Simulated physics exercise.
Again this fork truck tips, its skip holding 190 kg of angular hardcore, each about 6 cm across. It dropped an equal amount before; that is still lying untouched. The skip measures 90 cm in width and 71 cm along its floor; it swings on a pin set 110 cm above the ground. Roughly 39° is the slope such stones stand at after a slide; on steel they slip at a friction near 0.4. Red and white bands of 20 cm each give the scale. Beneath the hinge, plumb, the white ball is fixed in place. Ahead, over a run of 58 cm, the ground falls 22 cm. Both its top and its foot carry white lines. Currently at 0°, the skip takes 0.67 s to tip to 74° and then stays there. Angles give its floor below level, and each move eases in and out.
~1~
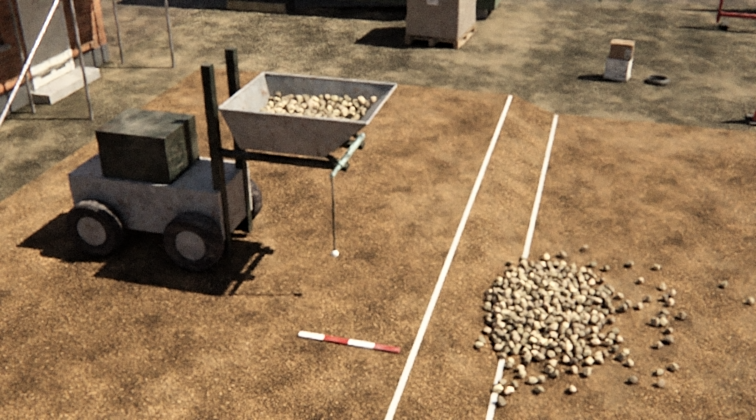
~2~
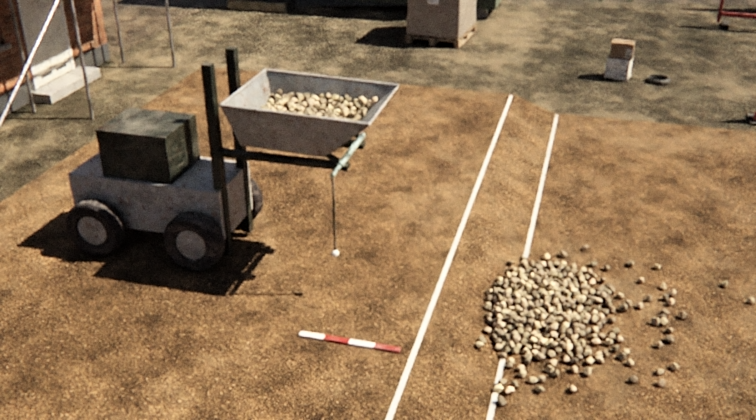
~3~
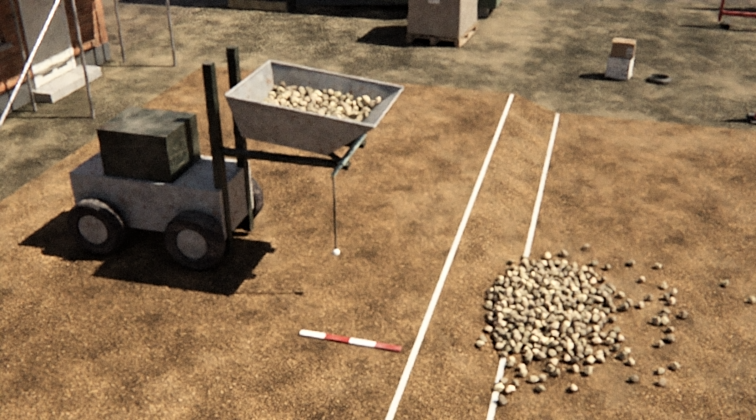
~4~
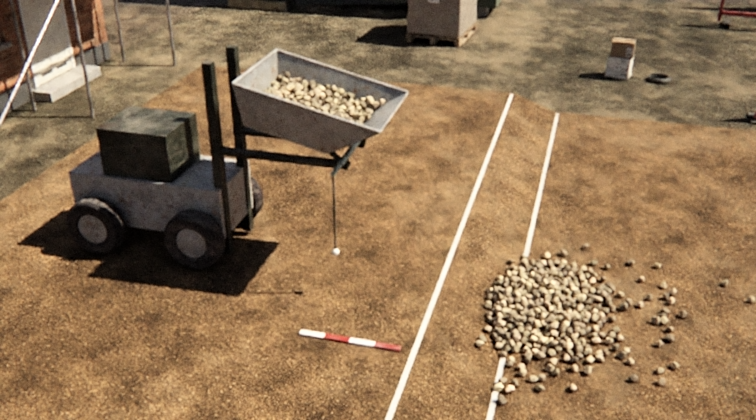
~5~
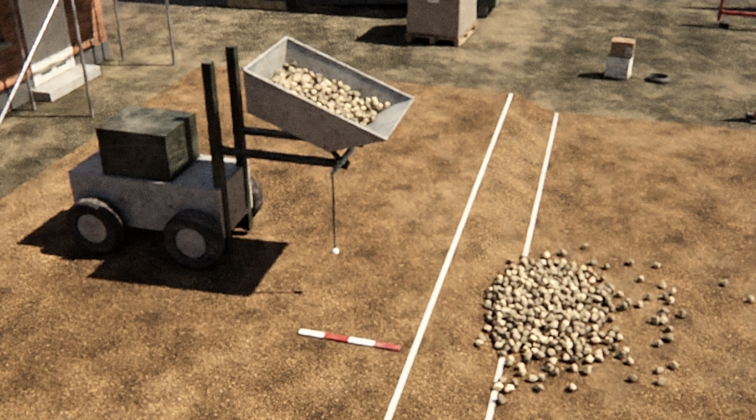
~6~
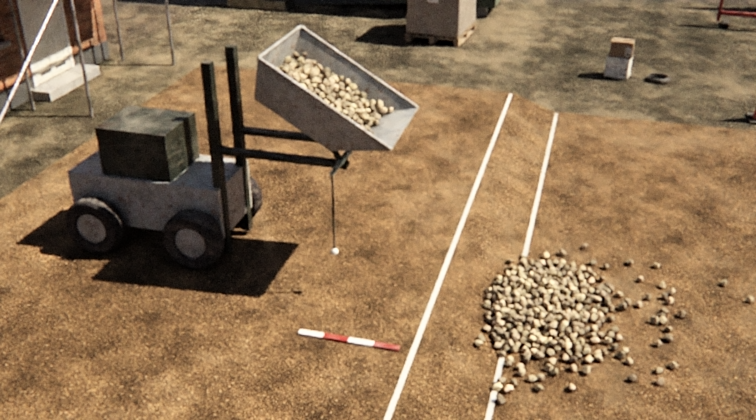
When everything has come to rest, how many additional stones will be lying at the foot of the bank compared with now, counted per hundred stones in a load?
About 33 more per hundred stones in a load.
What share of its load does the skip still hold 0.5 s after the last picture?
Roughly 95 per cent remains inside.
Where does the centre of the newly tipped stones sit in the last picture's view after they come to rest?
Near (495, 286).
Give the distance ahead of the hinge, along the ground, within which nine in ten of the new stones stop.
Roughly 170 cm ahead of it.
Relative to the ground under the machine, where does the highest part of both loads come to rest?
The top ends up some 12 cm above the ground.
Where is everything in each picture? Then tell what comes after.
Lip at (367, 124), floor tilted 0°, highest stones at (347, 106). The earlier load is highest near (525, 296), 4 cm below ground level, 14 % on the top or the slope, 86 % at the foot of the bank, in the first frame.
Lip at (369, 125), floor tilted 2°, highest stones at (321, 104), in the second frame.
The skip is at 6°, its lip at (374, 127); the top of the load is at (285, 93), in the third frame.
Lip at (380, 132), floor tilted 13°, highest stones at (284, 84), in the fourth frame.
The skip is at 22°, its lip at (386, 140); the top of the load is at (287, 72), in the fifth frame.
Lip at (391, 149), floor tilted 31°, highest stones at (297, 61), in the sixth frame.
Then, 0.2 s after the last picture the floor is at 62°; in per cent of one load, 100 in the skip, 14 on the top or the slope, 86 at the foot of the bank; the foremost stones are at (689, 314).
Then, 0.5 s after the last picture the floor is at 74°; in per cent of one load, 96 in the skip, 17 on the top or the slope, 86 at the foot of the bank; the foremost stones are at (689, 314).
Then, 0.8 s after the last picture the floor is at 74°; in per cent of one load, 12 in the skip, 101 on the top or the slope, 87 at the foot of the bank; the foremost stones are at (689, 314).
Then, 3.1 s after the last picture the floor is at 74°; in per cent of one load, 0 in the skip, 80 on the top or the slope, 120 at the foot of the bank; the foremost stones are at (695, 301). Net gain at the foot of the bank, 33.
